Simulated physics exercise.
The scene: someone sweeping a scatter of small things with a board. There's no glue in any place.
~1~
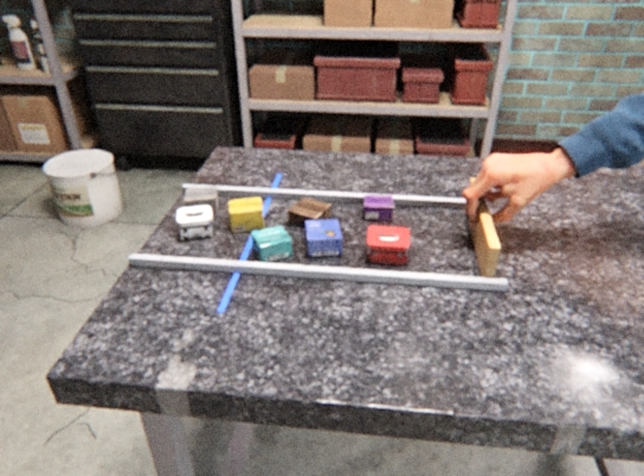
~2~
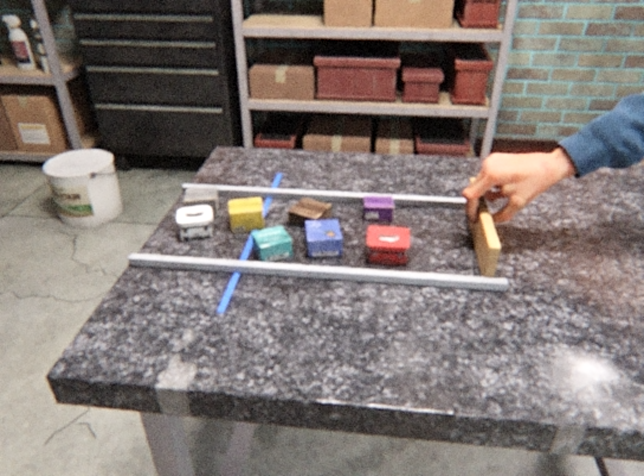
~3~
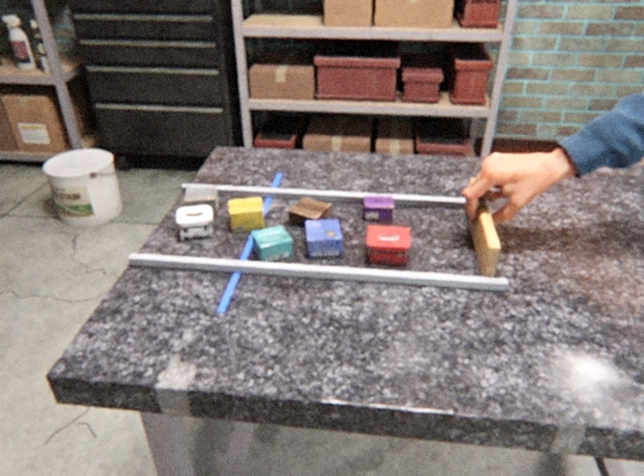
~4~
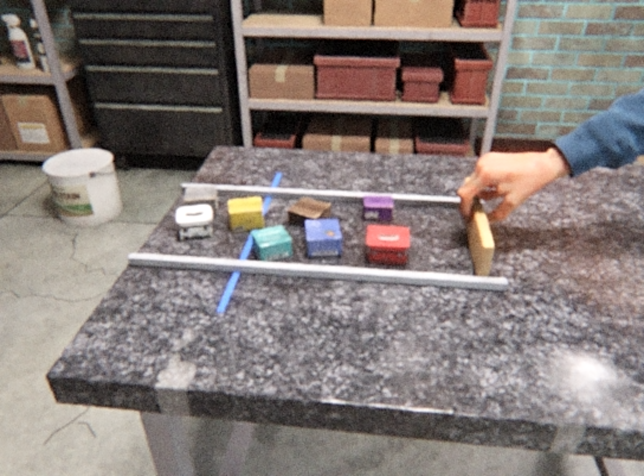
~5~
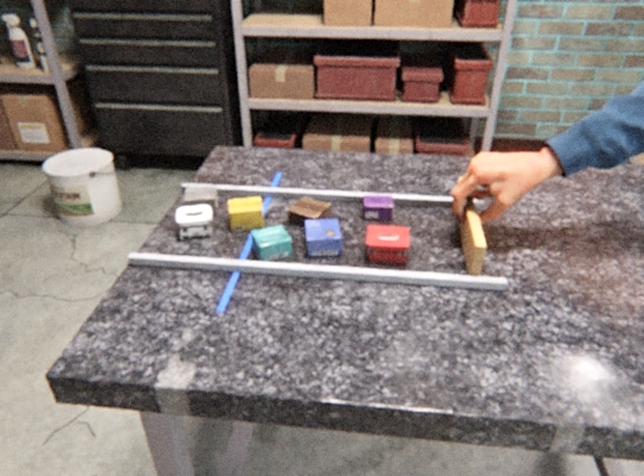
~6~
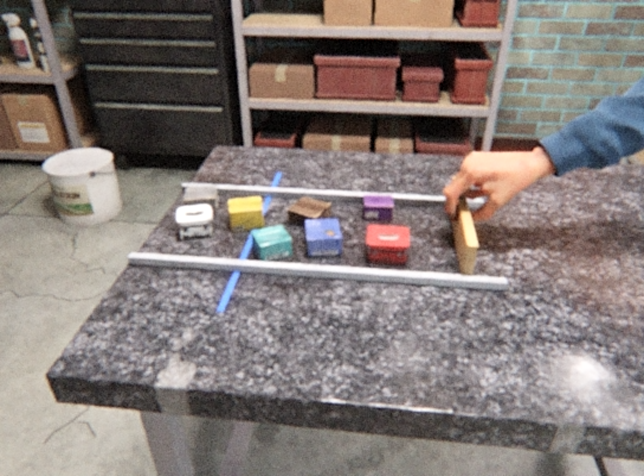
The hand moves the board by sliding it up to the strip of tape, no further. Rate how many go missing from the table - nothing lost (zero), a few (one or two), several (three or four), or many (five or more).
Nothing lost.
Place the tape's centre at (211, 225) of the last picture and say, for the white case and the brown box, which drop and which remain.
As for the white case, it drops; as for the brown box, it holds.
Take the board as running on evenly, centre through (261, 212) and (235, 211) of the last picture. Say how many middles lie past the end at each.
The count past the end is 0 at the first and 1 at the second.
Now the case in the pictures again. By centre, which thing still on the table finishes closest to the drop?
It's the white case.
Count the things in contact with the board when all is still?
2 end up touching it.
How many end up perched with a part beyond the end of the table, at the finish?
1 of them.
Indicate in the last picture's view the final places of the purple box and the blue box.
Listed as asked: First (254, 195), and then (199, 225).
Soon after, none off yet; grey box at rest near (202, 200); white case at rest near (196, 222); yellow box at rest near (246, 214).
Then, none off yet; grey box at rest near (202, 200); white case moving near (186, 224); yellow box moved about its own width near (215, 209).
At rest, the number that fall off is zero.
